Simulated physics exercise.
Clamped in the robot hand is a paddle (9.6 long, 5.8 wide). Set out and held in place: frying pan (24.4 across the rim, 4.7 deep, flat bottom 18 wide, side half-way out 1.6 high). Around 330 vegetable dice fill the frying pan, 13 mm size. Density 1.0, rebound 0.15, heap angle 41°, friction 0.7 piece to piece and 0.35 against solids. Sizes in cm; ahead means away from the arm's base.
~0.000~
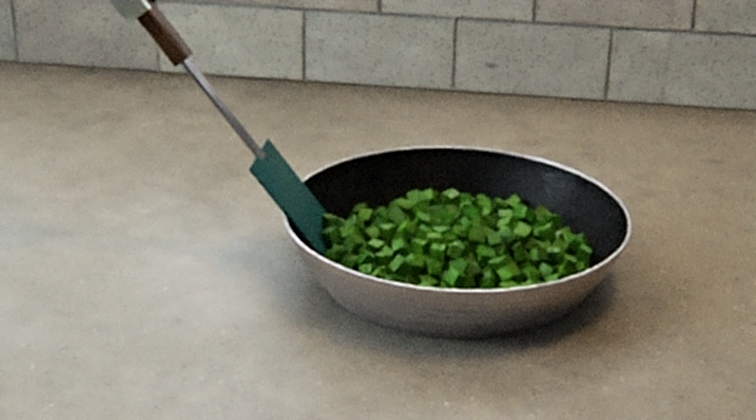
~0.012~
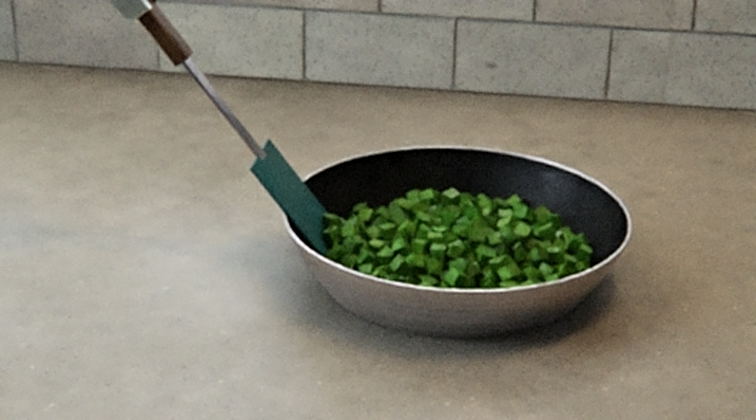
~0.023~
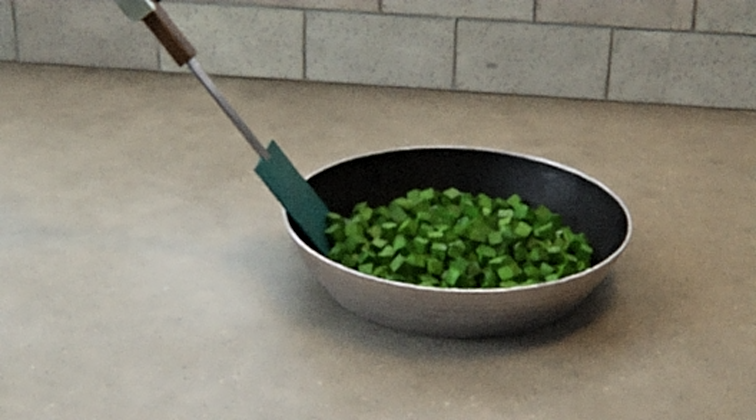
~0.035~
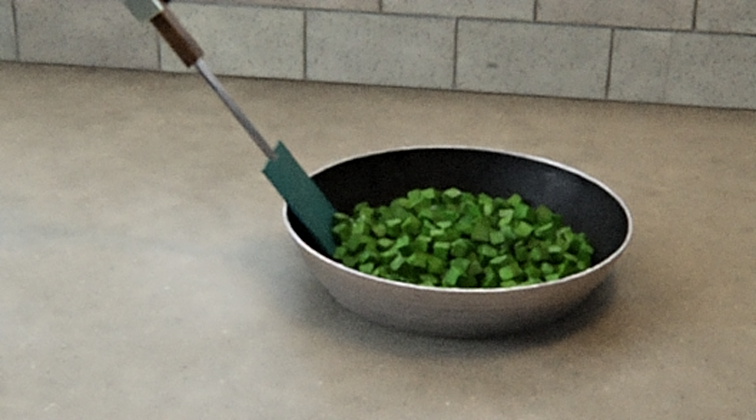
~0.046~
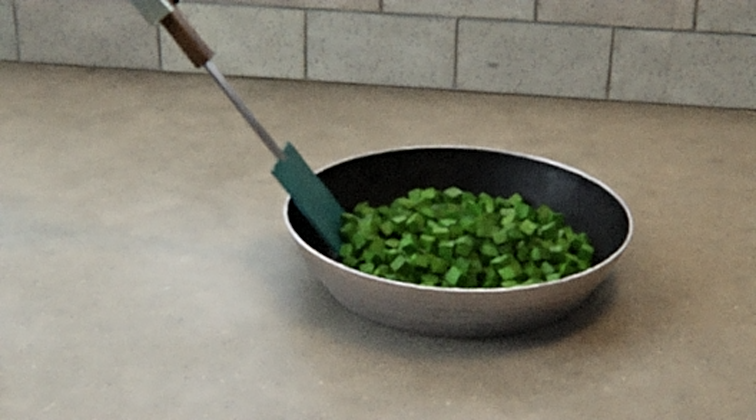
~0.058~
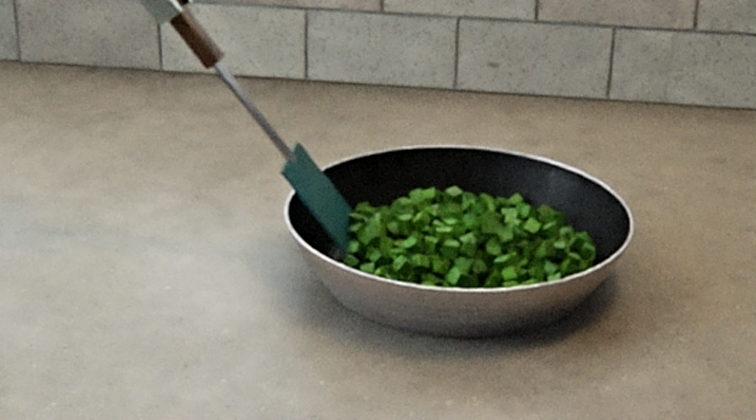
A black-lined frying pan with a pale metallic outside, heaped with small bright-green cubes, sits right of centre on a brownish-grey counter before a grey tiled wall, seen from slightly above by a still camera. A teal paddle with a brown-and-metal handle slants down from the upper left into the pan's left side. The paddle slides slowly a short way right, nudging the nearest cubes slightly while the pan stays still.
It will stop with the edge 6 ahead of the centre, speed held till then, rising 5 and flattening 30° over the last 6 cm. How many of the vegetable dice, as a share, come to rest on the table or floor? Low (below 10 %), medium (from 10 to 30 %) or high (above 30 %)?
Share on the table or floor: Low (below 10 %).
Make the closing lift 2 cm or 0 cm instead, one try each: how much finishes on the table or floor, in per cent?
About 0 and 0 per cent.
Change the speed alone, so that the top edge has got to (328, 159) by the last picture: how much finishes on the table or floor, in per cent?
Some 15 per cent.
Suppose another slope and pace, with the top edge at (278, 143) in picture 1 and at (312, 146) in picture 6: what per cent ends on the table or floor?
Some 0 per cent.
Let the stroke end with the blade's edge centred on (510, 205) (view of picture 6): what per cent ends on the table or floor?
About 0 per cent.
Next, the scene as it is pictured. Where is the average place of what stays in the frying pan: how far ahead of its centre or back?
Some 3.5 cm ahead.
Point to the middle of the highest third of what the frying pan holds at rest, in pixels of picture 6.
Near (577, 238).
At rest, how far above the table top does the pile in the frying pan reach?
Roughly 6.5 cm.
After 0.14 s, sloping 52°, highest piece 5 above the table; 334 in the frying pan.
After 0.22 s, sloping 39°, highest piece 6 above the table; 334 in the frying pan.
After 0.46 s, sloping 22°, highest piece 7 above the table; 331 in the frying pan, 3 on the table or floor.
After 1.51 s, sloping 22°, highest piece 6 above the table; 330 in the frying pan, 4 on the table or floor.
At rest, 330 in the frying pan, 4 on the table or floor. That is 1 % on the table or floor.
